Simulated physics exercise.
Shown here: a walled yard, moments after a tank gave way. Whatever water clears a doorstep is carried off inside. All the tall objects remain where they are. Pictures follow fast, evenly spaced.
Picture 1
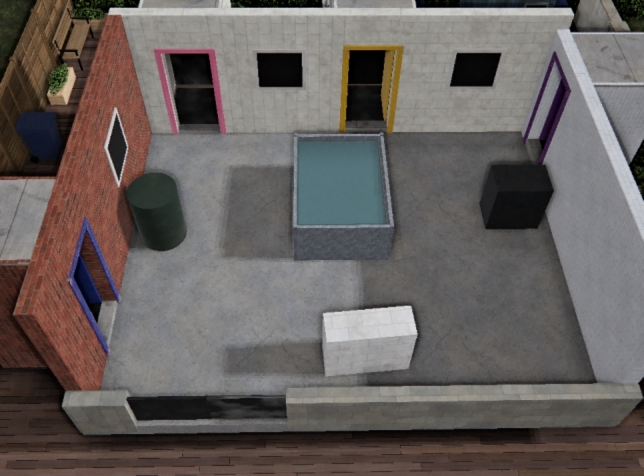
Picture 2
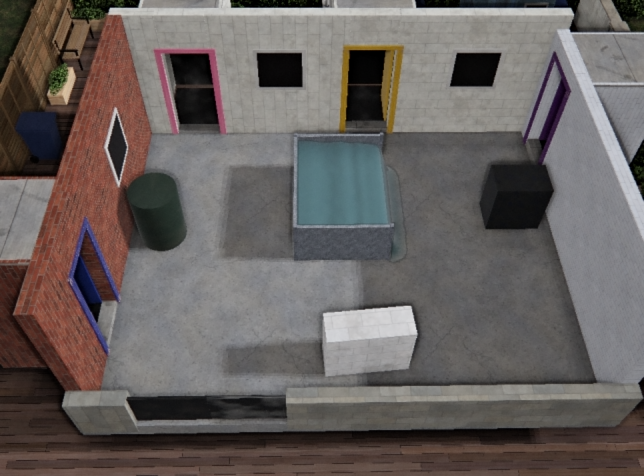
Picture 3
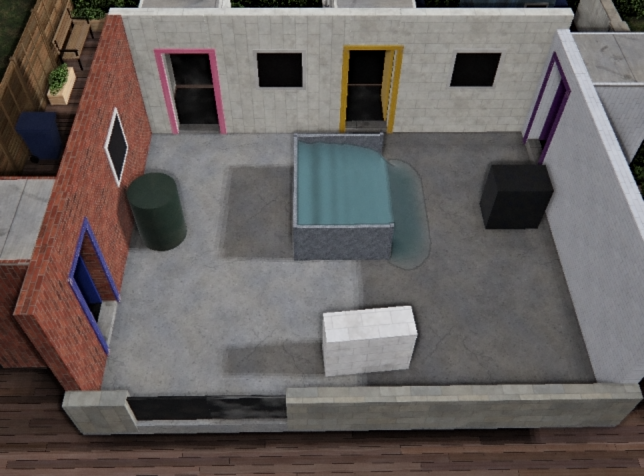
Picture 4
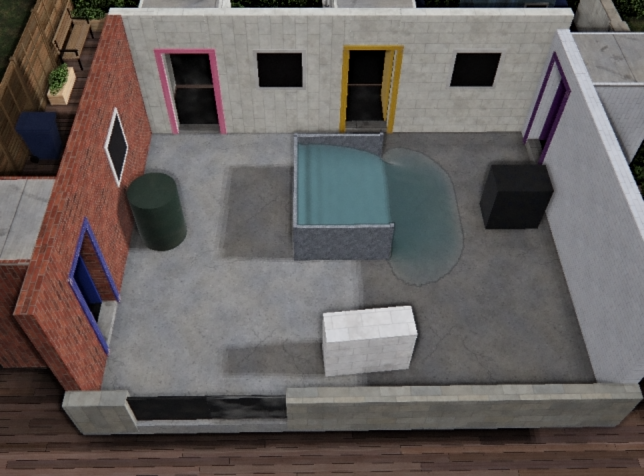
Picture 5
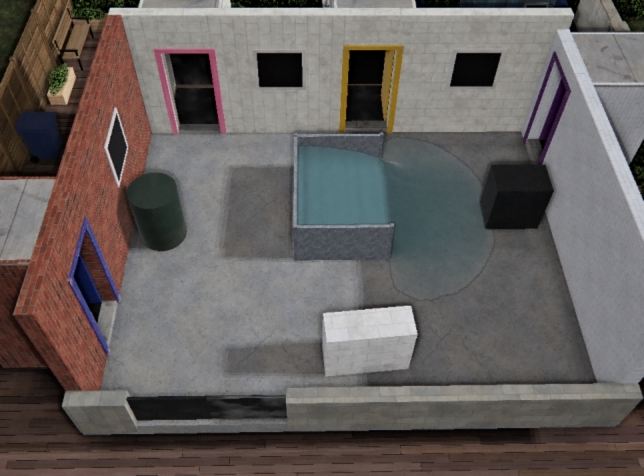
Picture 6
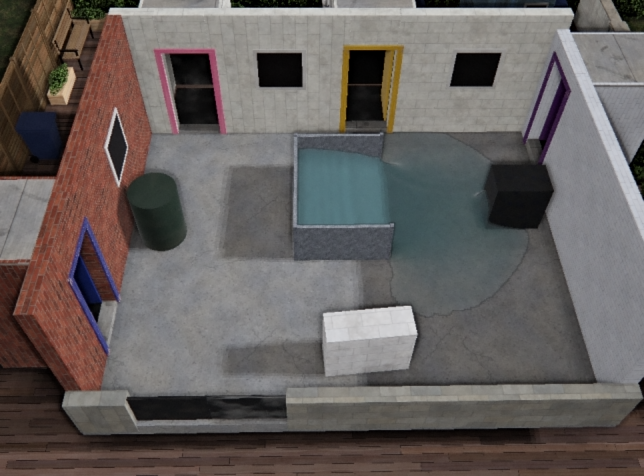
Water pouring from the right side of a raised tank in a walled yard, spreading across the concrete around a black block.
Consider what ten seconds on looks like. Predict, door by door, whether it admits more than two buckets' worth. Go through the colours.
In the end the pink door keeps inside the allowance there. The yellow door keeps inside the allowance there. The blue door keeps inside the allowance there. The purple door exceeds the allowance there.
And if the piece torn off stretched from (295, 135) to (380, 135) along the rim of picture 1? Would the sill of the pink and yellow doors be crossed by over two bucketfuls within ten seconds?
Lab note: Pink door above the mark, yellow door above the mark.
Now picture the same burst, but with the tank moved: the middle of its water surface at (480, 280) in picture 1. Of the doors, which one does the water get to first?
My answer: The one in purple.
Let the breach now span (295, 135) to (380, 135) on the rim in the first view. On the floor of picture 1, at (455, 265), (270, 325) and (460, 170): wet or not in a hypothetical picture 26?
In turn: Free of water, dry, flooded.
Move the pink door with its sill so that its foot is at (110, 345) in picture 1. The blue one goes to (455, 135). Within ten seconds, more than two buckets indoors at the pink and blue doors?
Pink: Gets flooded; blue: Gets flooded.
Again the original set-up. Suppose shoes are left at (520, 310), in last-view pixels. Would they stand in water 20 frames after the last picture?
It'll be soaked.
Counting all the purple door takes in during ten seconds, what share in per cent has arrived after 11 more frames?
Share at that point: Roughly 55 %.
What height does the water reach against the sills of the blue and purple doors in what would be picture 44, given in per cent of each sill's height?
Close to 80 per cent for the first one and close to 60 per cent for the second.
A moment on, water covers 30 % of the floor; the pink door not reached, the yellow door wet at the sill, nothing in, the blue door not reached, the purple door under two buckets in.
Next, water covers 35 % of the floor; the pink door not reached, the yellow door wet at the sill, nothing in, the blue door not reached, the purple door far over two buckets in.
Then, water covers 45 % of the floor; the pink door not reached, the yellow door wet at the sill, nothing in, the blue door not reached, the purple door far over two buckets in.
Later, water covers 75 % of the floor; the pink door wet at the sill, nothing in, the yellow door wet at the sill, nothing in, the blue door wet at the sill, nothing in, the purple door far over two buckets in.
In the end, water covers 95 % of the floor; the pink door under two buckets in, the yellow door wet at the sill, nothing in, the blue door wet at the sill, nothing in, the purple door far over two buckets in.
